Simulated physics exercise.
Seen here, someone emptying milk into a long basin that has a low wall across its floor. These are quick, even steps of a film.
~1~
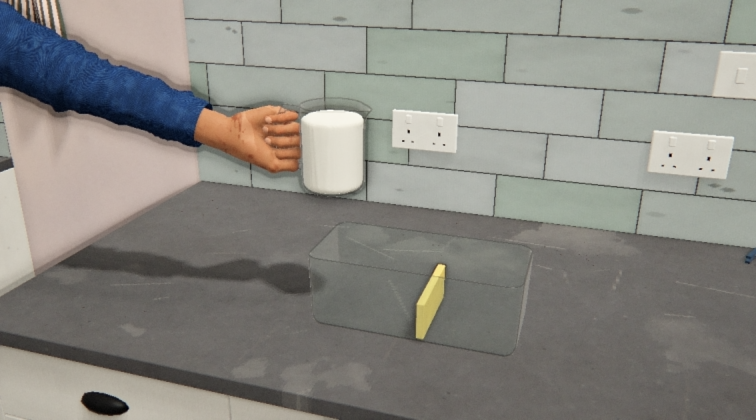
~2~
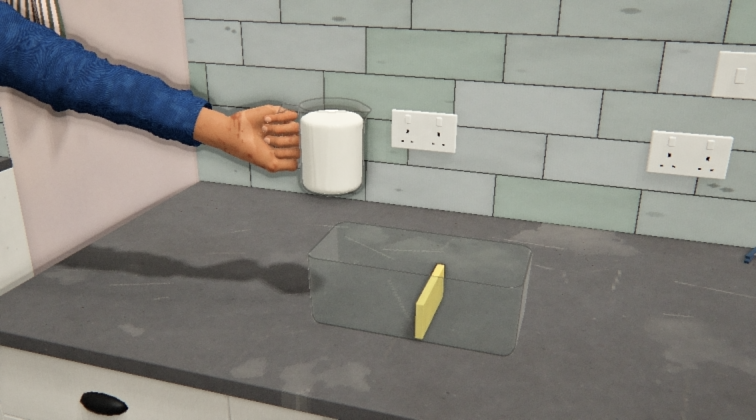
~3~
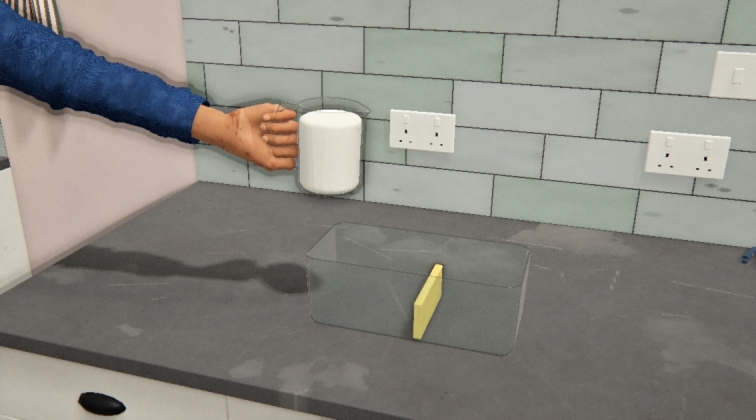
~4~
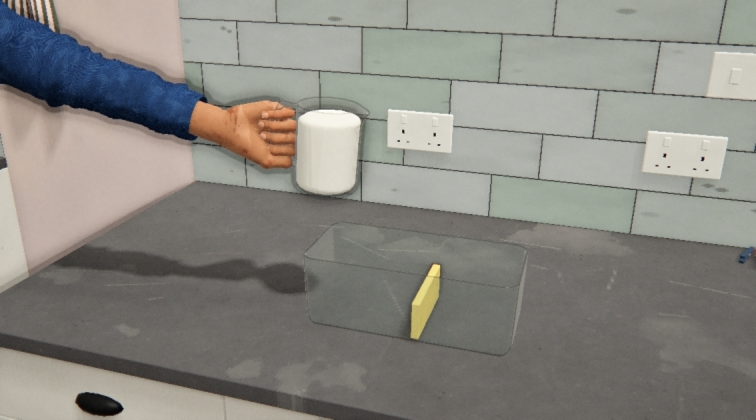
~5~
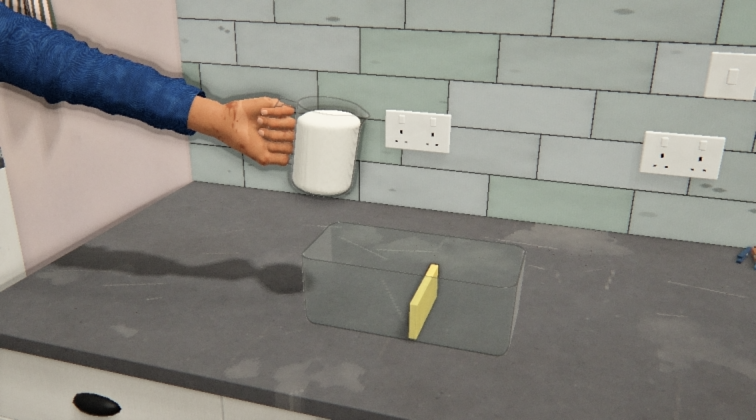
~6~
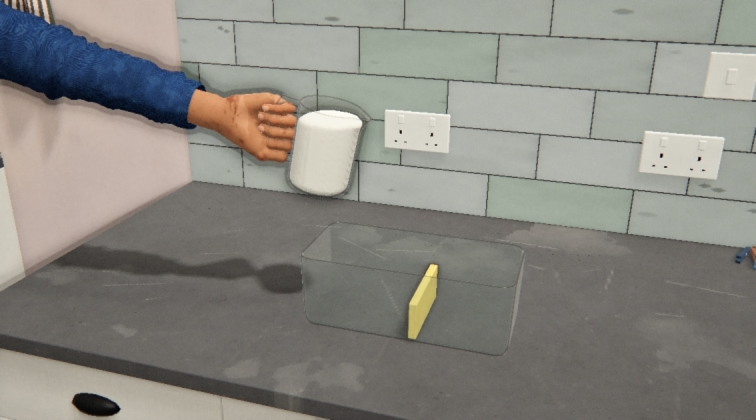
In this clip, a hand in a blue sleeve holds a clear container of white milk above a transparent basin with a low yellow wall on a grey counter, first keeping it upright, then leaning it slightly to the right.
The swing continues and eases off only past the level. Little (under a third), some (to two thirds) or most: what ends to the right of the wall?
In the end less than a third is right of the wall.
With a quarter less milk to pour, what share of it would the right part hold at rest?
Some 5 per cent.
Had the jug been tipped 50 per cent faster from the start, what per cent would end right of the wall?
Close to 10 per cent.
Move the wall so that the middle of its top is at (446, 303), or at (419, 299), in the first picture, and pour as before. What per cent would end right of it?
In turn 10 and 65 in a hundred.
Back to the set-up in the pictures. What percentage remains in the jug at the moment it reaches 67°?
Close to 85 per cent.
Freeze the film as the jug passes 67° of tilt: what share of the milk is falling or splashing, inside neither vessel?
It comes to 15 per cent or so.
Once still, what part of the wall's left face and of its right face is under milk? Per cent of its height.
Left: 40 %. Right: 10 %.
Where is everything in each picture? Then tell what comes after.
In the first picture, it leans 0°; its right rim is at (371, 109); the milk meets the walls at (305, 115) and (363, 120); the long basin's rim runs from (324, 239) to (528, 268); the wall's top is at (432, 284).
In the second picture, it leans 0°; its right rim is at (371, 110); the milk meets the walls at (305, 115) and (363, 120).
In the third picture, it leans 2°; its right rim is at (370, 111); the milk meets the walls at (304, 114) and (361, 121).
In the fourth picture, it leans 4°; its right rim is at (369, 113); the milk meets the walls at (302, 114) and (361, 121).
In the fifth picture, it leans 8°; its right rim is at (369, 116); the milk meets the walls at (302, 114) and (361, 121).
In the sixth picture, it leans 12°; its right rim is at (371, 119); the milk meets the walls at (303, 116) and (363, 122).
A moment on, the jug is tipped part way and 84 per cent is still to pour, 2 is left of the wall and 0 right of it.
Next, the jug is tipped on its side and 36 per cent is still to pour, 27 is left of the wall and 14 right of it.
Then the jug is tipped right over and 5 per cent is still to pour, 70 is left of the wall and 18 right of it.
Later the jug is tipped right over and 0 per cent is still to pour, 79 is left of the wall and 19 right of it.
At rest 79 per cent lies left of the wall, 19 right of it and 2 outside.
